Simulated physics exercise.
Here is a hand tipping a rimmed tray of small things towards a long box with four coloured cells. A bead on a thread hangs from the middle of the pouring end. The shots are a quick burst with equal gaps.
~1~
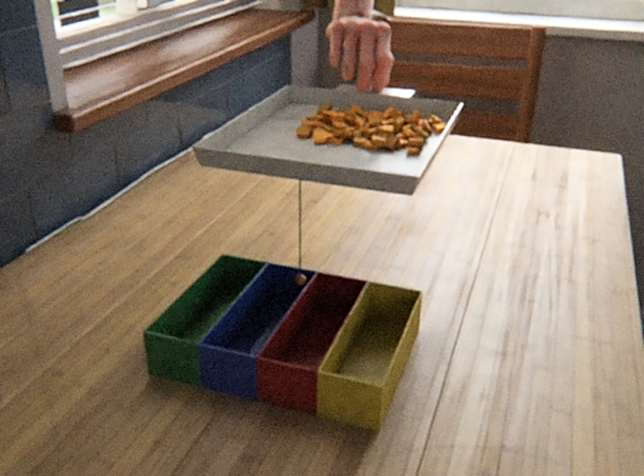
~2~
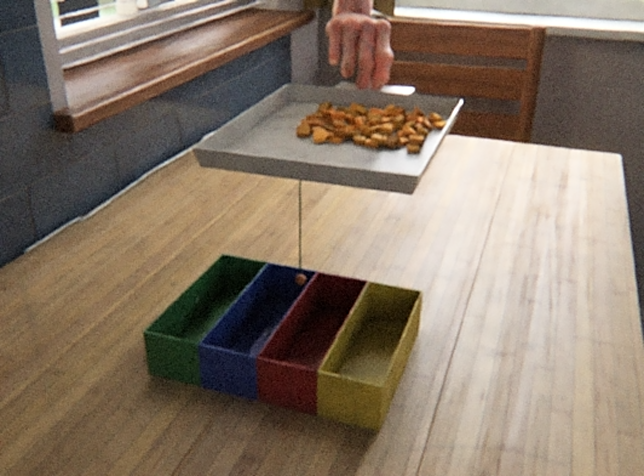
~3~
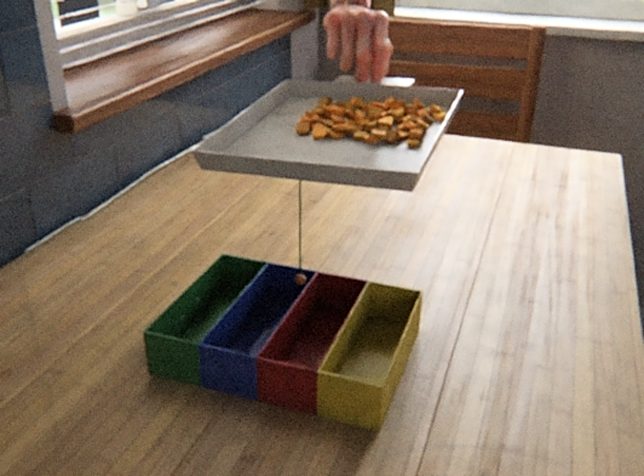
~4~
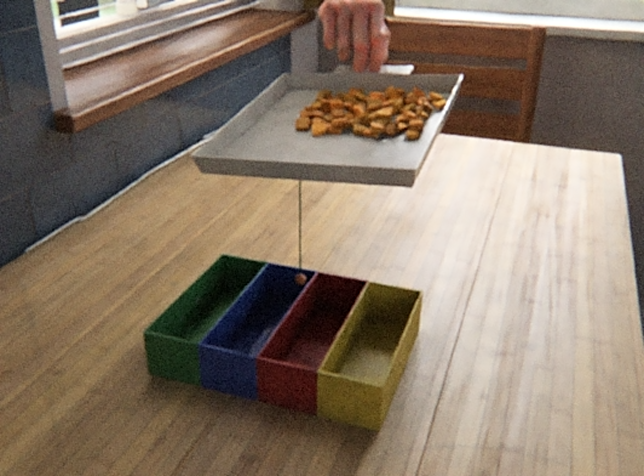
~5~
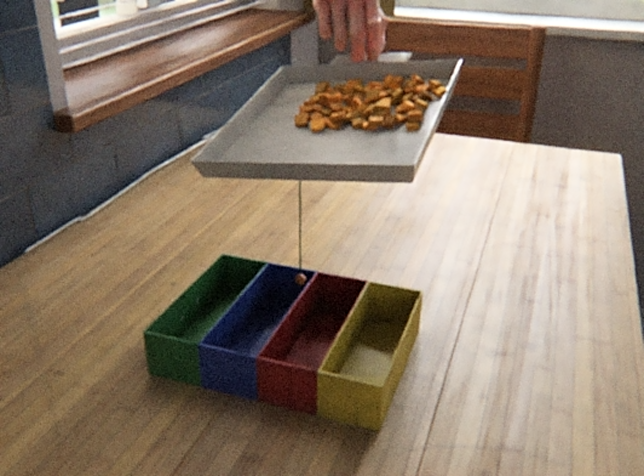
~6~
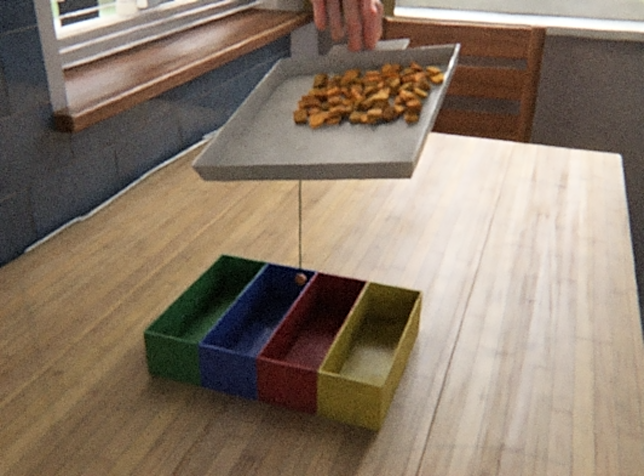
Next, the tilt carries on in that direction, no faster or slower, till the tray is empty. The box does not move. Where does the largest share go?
The green one ends fullest.
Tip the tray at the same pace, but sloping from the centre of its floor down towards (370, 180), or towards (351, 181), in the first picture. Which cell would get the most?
At the first place the yellow cell, at the second yellow.
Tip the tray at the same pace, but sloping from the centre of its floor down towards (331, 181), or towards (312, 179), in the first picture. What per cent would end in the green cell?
About 0 and 0 per cent.
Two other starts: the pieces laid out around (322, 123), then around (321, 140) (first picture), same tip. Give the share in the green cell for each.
First some 80, then 90 per cent.
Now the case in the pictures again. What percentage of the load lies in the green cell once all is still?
Close to 80 per cent.
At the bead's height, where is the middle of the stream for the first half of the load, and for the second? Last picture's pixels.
Early half (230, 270), late half (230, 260).
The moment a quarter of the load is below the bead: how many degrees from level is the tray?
Near 100 degrees.
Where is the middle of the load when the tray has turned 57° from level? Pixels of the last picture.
Close to (239, 170).
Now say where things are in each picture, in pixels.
In the first picture, corners of the pouring end (199, 145) and (414, 174), level; middle of the load (372, 125), small crackers; bead on its thread (300, 280); green cell (173, 355); blue cell (228, 368); red cell (287, 382); yellow cell (349, 397).
In the second picture, corners of the pouring end (199, 146) and (413, 173), level; middle of the load (372, 123).
In the third picture, corners of the pouring end (198, 149) and (413, 170), tipped barely, lowest at the left corner; middle of the load (372, 118).
In the fourth picture, corners of the pouring end (198, 154) and (412, 166), tipped a little, lowest at the left corner; middle of the load (371, 109).
In the fifth picture, corners of the pouring end (197, 158) and (410, 162), tipped a little, lowest at the left corner; middle of the load (370, 101).
In the sixth picture, corners of the pouring end (197, 163) and (408, 158), tipped clearly, lowest at the left corner; middle of the load (368, 93); green cell (173, 355); blue cell (228, 368); red cell (287, 382); yellow cell (349, 397).
Just after the last frame, tray tipped steeply; almost all on the tray; about a tenth falling or outside the box.
A moment on, tray tipped right over; the larger part on the tray; about a tenth in the green cell; just a few in the blue cell; about a tenth falling or outside the box.
Further on, tray tipped past a quarter turn; the larger part in the green cell; about a tenth in the blue cell; about a tenth falling or outside the box.
When it is over, tray tipped past a quarter turn; the larger part in the green cell; about a tenth in the blue cell; not one in the yellow cell; not one in the red cell; about a tenth outside the box.
